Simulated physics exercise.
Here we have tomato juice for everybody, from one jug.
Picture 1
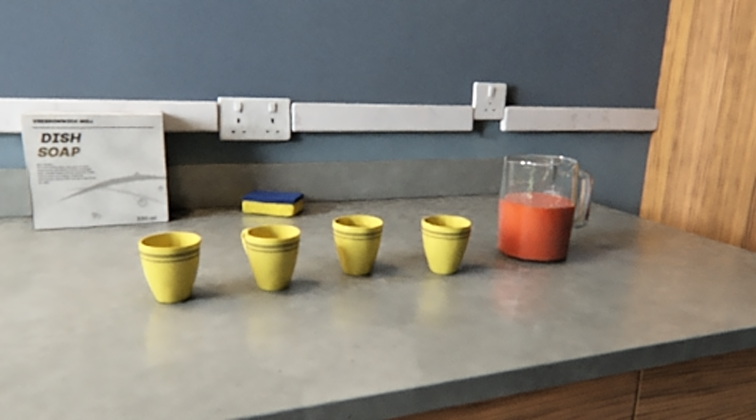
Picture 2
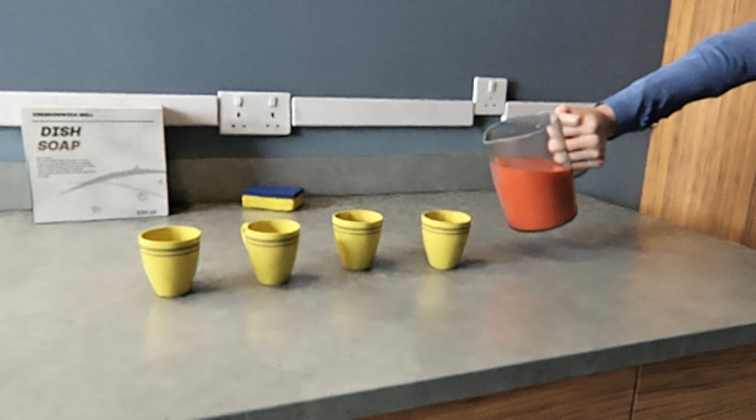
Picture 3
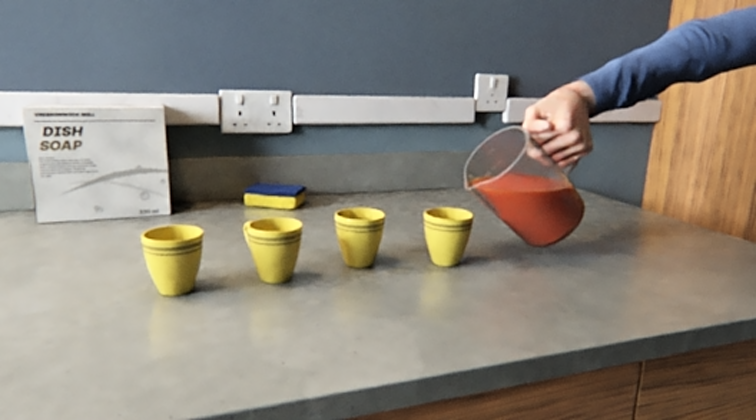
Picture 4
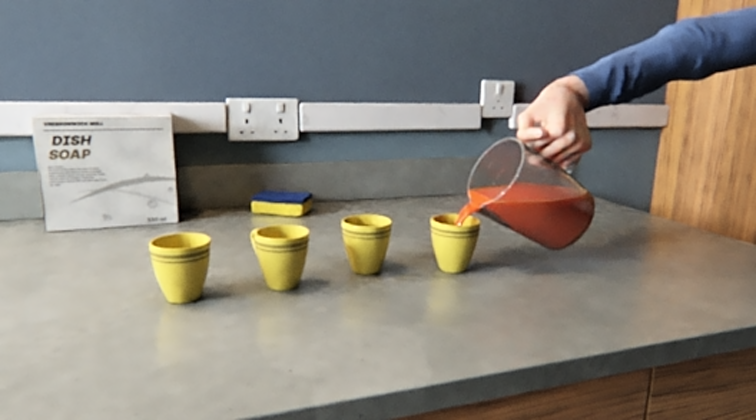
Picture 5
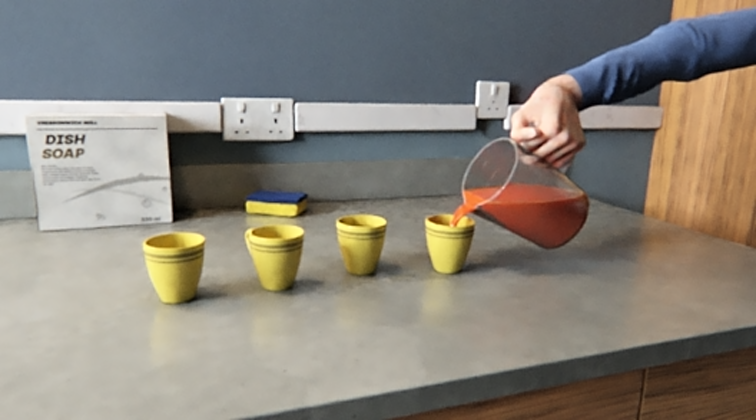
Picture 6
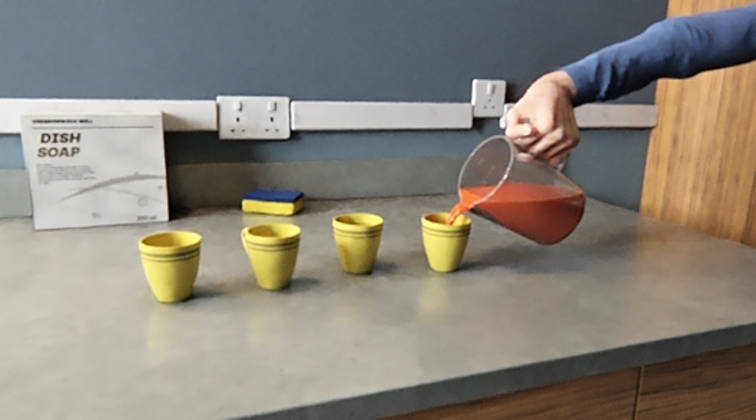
A hand lifts a glass jug, tilts it, and pours red liquid into the rightmost yellow cup.
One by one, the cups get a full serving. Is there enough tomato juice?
The tomato juice goes round.
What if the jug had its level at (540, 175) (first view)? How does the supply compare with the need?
Verdict: Suffices.
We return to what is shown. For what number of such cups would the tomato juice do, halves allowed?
Roughly 5.5 servings.
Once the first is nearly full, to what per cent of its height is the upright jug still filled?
Some 45 per cent.
Shortly, the first is about three quarters full.
Then, the first is done and the jug has about three quarters of its load.
At the finish, all four are full and about a quarter of the tomato juice is over.
